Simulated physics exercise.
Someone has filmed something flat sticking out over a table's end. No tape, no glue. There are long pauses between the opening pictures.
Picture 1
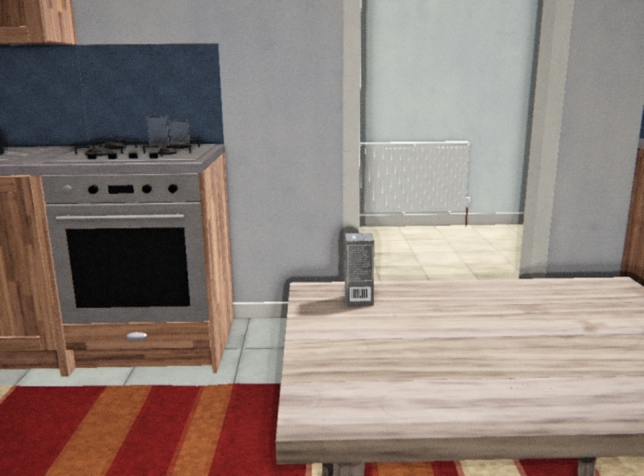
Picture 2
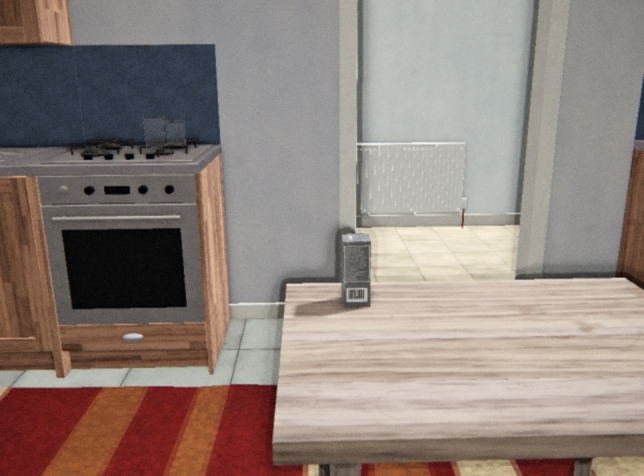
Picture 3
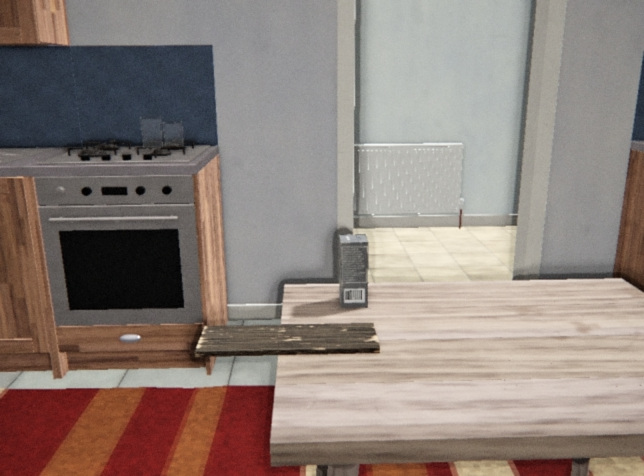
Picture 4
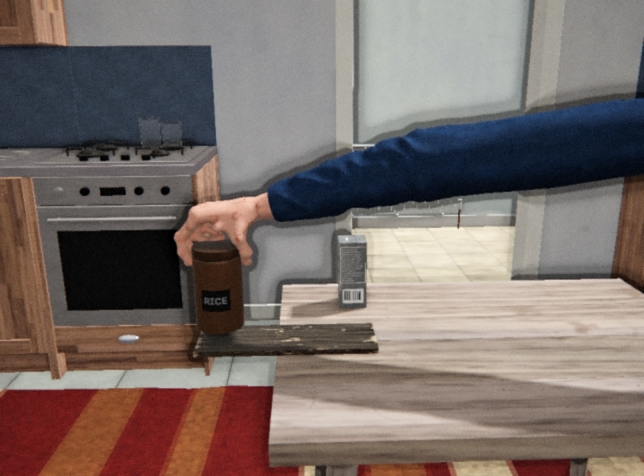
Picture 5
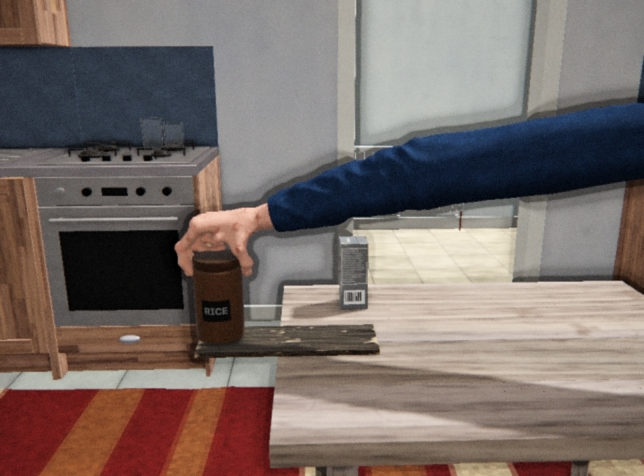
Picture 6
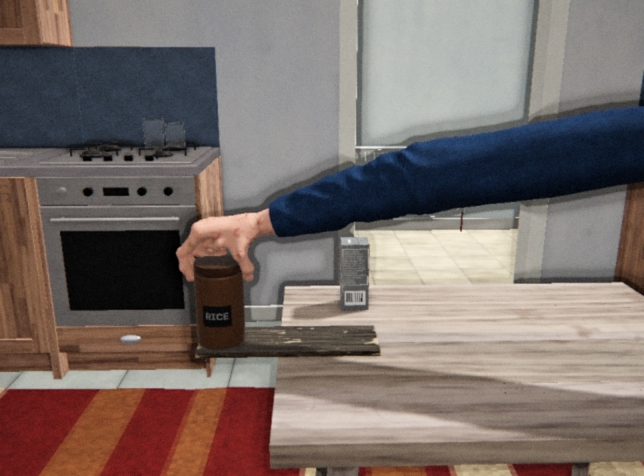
Hand in a blue sleeve lowering a brown rice jar onto the left end of a dark board overhanging a kitchen table.
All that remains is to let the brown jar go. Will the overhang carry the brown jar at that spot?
The board comes down.
Then, 0.50 s later than the last frame, brown jar and black board now down on the floor or falling.
Then, 0.70 s later than the last frame, things are still on the move.
When it is over, down on the floor or falling, brown jar and black board; grey carton as before. The board tips off the edge.
